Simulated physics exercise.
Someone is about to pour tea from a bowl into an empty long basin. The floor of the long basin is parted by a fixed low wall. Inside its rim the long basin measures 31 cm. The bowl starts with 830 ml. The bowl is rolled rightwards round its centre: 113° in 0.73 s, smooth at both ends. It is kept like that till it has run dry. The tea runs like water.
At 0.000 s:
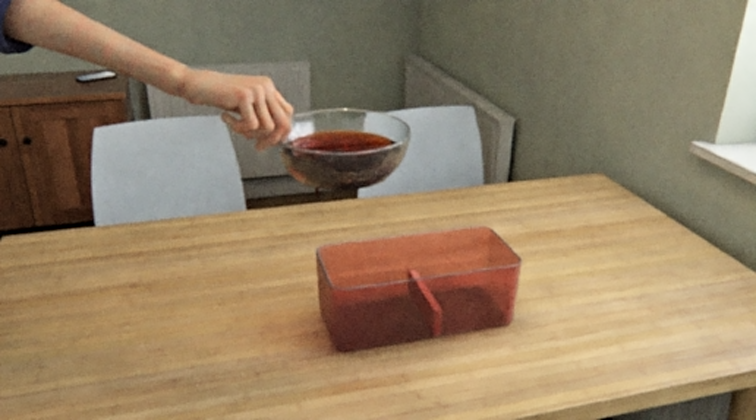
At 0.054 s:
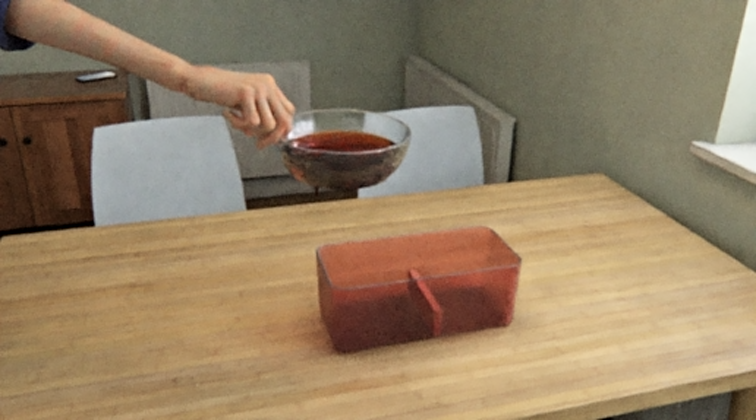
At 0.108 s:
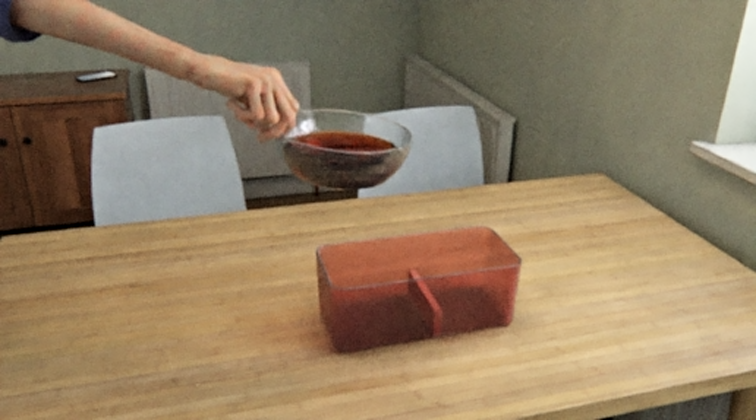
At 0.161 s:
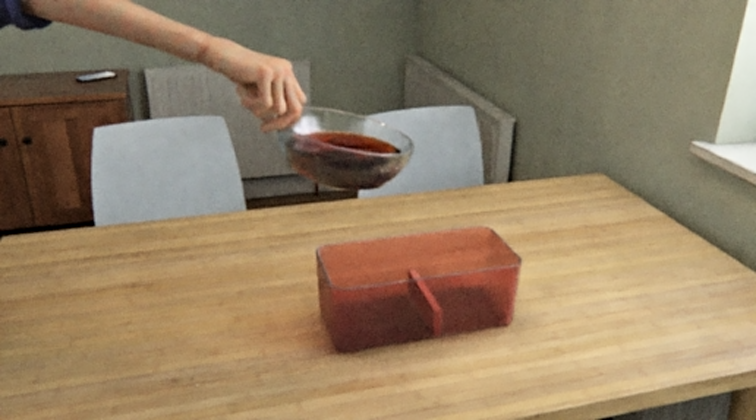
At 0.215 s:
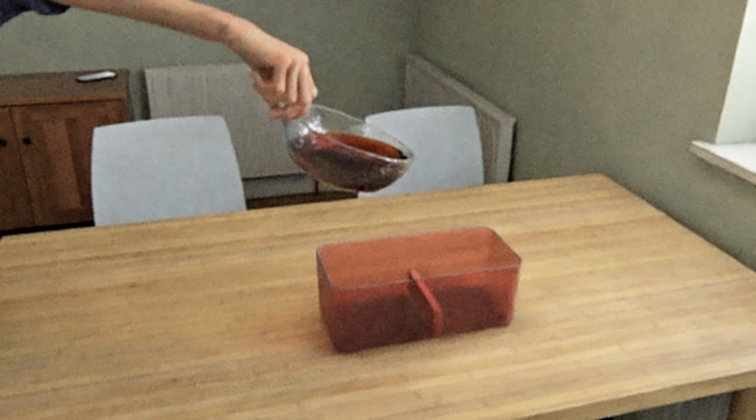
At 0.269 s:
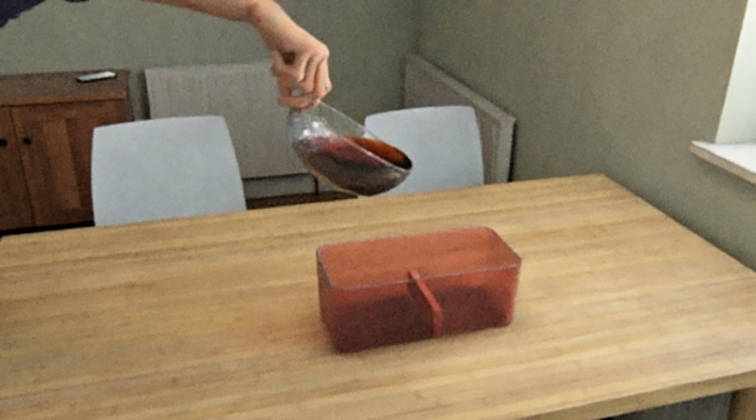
Above a wooden table, a hand steadily tilts a glass bowl of dark liquid rightwards.
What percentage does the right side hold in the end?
About 49 per cent.
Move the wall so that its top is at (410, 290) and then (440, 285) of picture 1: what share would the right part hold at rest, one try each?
In turn about 70 and 25 per cent.
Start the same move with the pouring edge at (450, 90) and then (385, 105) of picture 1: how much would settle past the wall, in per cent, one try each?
In turn about 70 and 30 per cent.
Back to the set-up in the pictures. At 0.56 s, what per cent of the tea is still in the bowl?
About 5 per cent.
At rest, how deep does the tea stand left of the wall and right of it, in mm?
Some 18 mm on the left and 24 mm on the right.
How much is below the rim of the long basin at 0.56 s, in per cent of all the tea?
About 48 per cent.
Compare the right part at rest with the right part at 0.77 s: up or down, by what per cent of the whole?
It goes up by about 5.
Then, 0.56 s in, the tilt is 98° and 5 per cent is still to pour, 5 is left of the wall and 44 right of it.
Then, 0.77 s in, the tilt is 113° and 0 per cent is still to pour, 38 is left of the wall and 44 right of it.
Then, 0.99 s in, the tilt is 113° and 0 per cent is still to pour, 43 is left of the wall and 49 right of it.
Then, 1.23 s in, the tilt is 113° and 0 per cent is still to pour, 44 is left of the wall and 49 right of it.
Finally, 44 per cent lies left of the wall, 49 right of it and 7 outside.
